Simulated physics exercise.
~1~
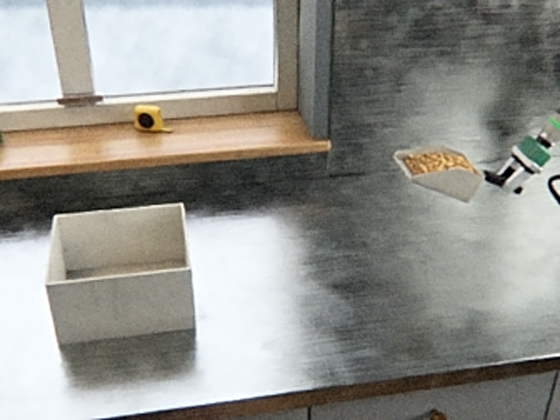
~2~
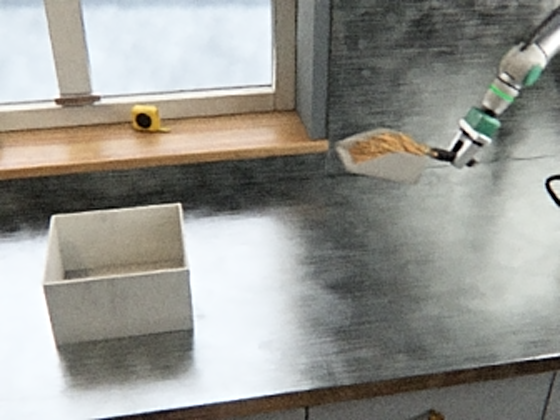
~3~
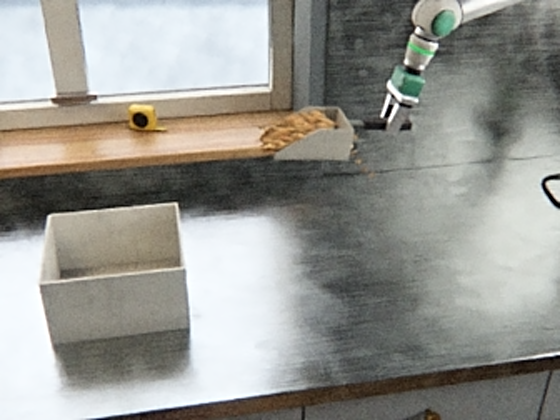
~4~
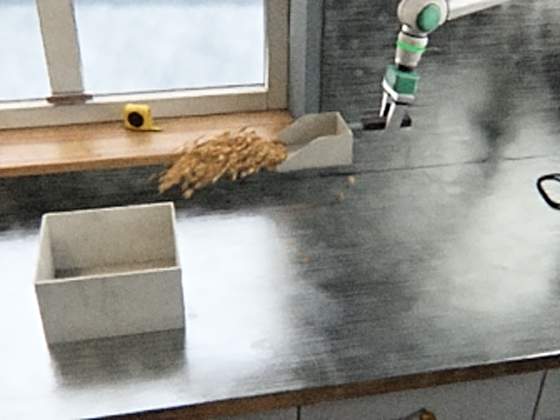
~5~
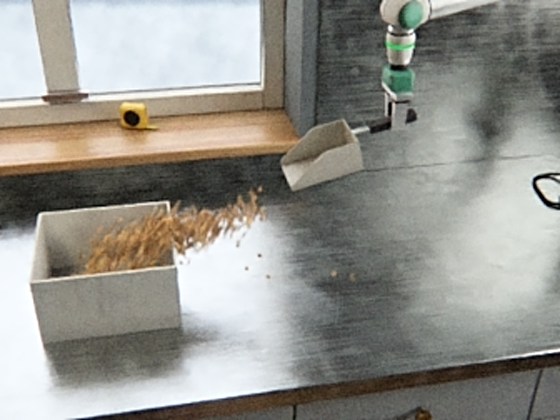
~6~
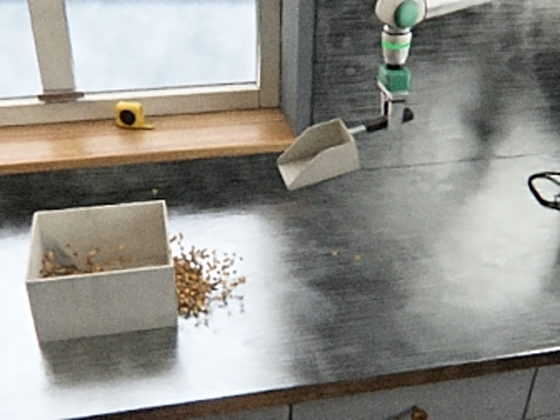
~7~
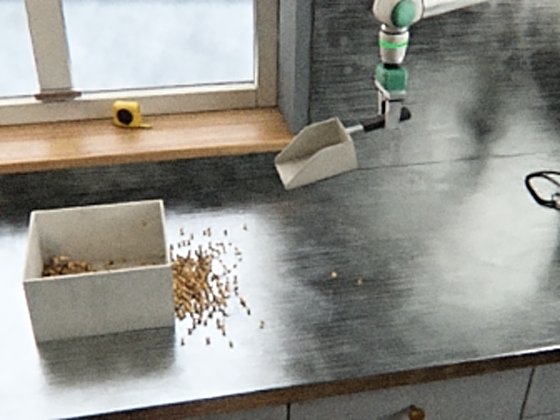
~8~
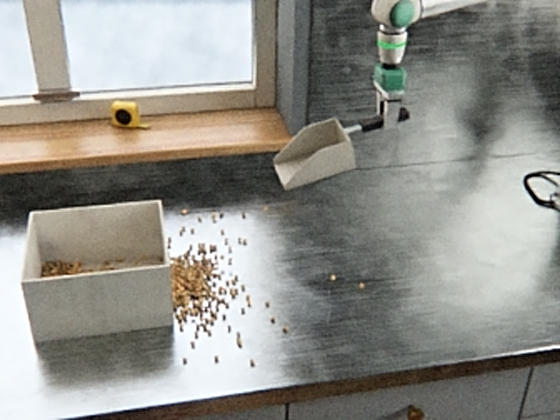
A robot arm with green joints holds a pale, open-fronted scoop heaped with small tan pieces above a dark, shiny countertop, seen from slightly above. An open whitish box stands on the left, below a window whose wooden sill holds a yellow tape measure. The arm swings the scoop leftward, then stops and tips it forward, and the load flies out in a stream toward the box. Some pieces land inside, while many others drop just right of it and scatter. The emptied scoop stays tilted and still, with a loose pile beside the box and a few stray pieces farther right.
